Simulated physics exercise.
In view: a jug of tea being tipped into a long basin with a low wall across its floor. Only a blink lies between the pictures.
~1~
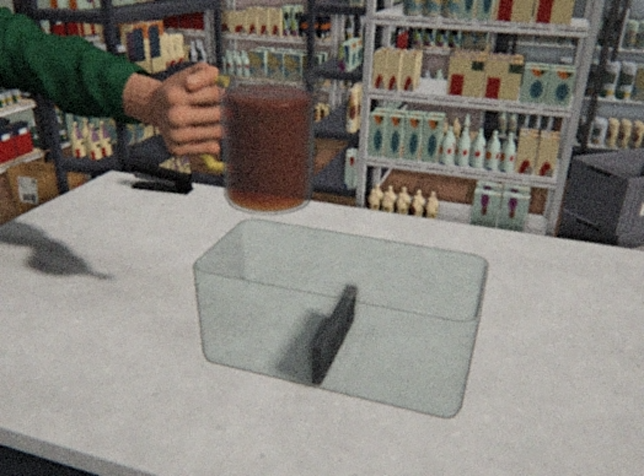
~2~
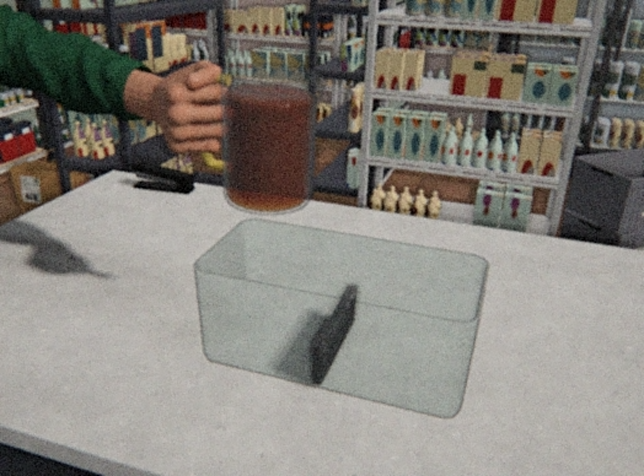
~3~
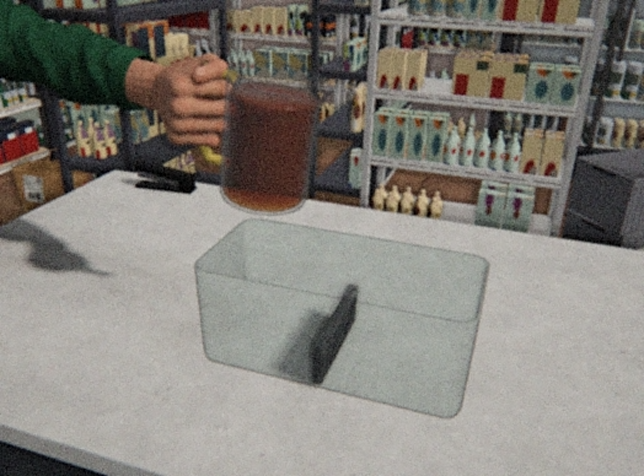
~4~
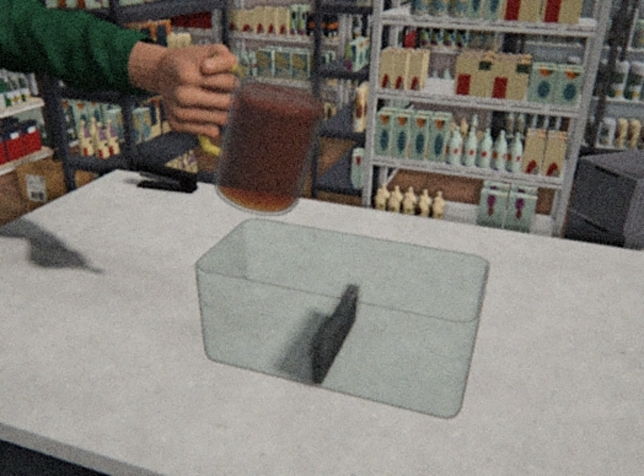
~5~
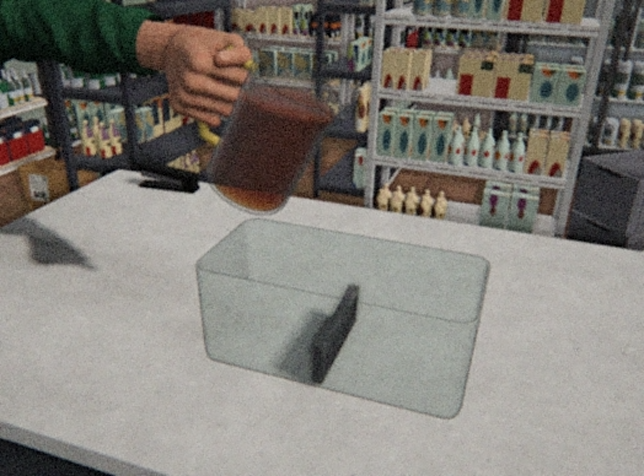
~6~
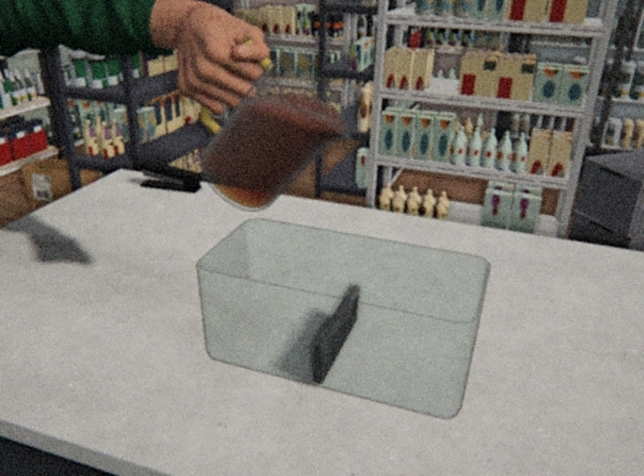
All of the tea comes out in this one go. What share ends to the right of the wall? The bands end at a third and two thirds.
In the end above two thirds is right of the wall.
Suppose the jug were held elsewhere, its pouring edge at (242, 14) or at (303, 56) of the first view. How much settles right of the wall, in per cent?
Near 15 % and 90 %.
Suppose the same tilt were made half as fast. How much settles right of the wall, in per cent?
It comes to 95 per cent or so.
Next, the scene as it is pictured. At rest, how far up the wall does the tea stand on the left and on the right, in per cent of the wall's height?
Left about 0, right about 70.
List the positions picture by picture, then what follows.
It leans 0°; its right rim is at (325, 80); the tea meets the walls at (229, 88) and (313, 96); the long basin's rim runs from (219, 242) to (483, 290); the wall's top is at (336, 315), in the first frame.
It leans 2°; its right rim is at (327, 82); the tea meets the walls at (232, 87) and (315, 98), in the second frame.
It leans 7°; its right rim is at (333, 89); the tea meets the walls at (236, 86) and (319, 102), in the third frame.
It leans 16°; its right rim is at (340, 101); the tea meets the walls at (236, 106) and (326, 106), in the fourth frame.
It leans 27°; its right rim is at (347, 118); the tea meets the walls at (232, 122) and (334, 114), in the fifth frame.
It leans 40°; its right rim is at (351, 137); the tea meets the walls at (226, 124) and (347, 123), in the sixth frame.
A moment on, the jug is tipped right over and 56 per cent is still to pour, 0 is left of the wall and 20 right of it.
Next, the jug is tipped right over and 15 per cent is still to pour, 1 is left of the wall and 66 right of it.
Then the jug is tipped right over and 2 per cent is still to pour, 2 is left of the wall and 88 right of it.
Later the jug is tipped right over and 0 per cent is still to pour, 3 is left of the wall and 93 right of it.
At rest 3 per cent lies left of the wall, 93 right of it and 4 outside.
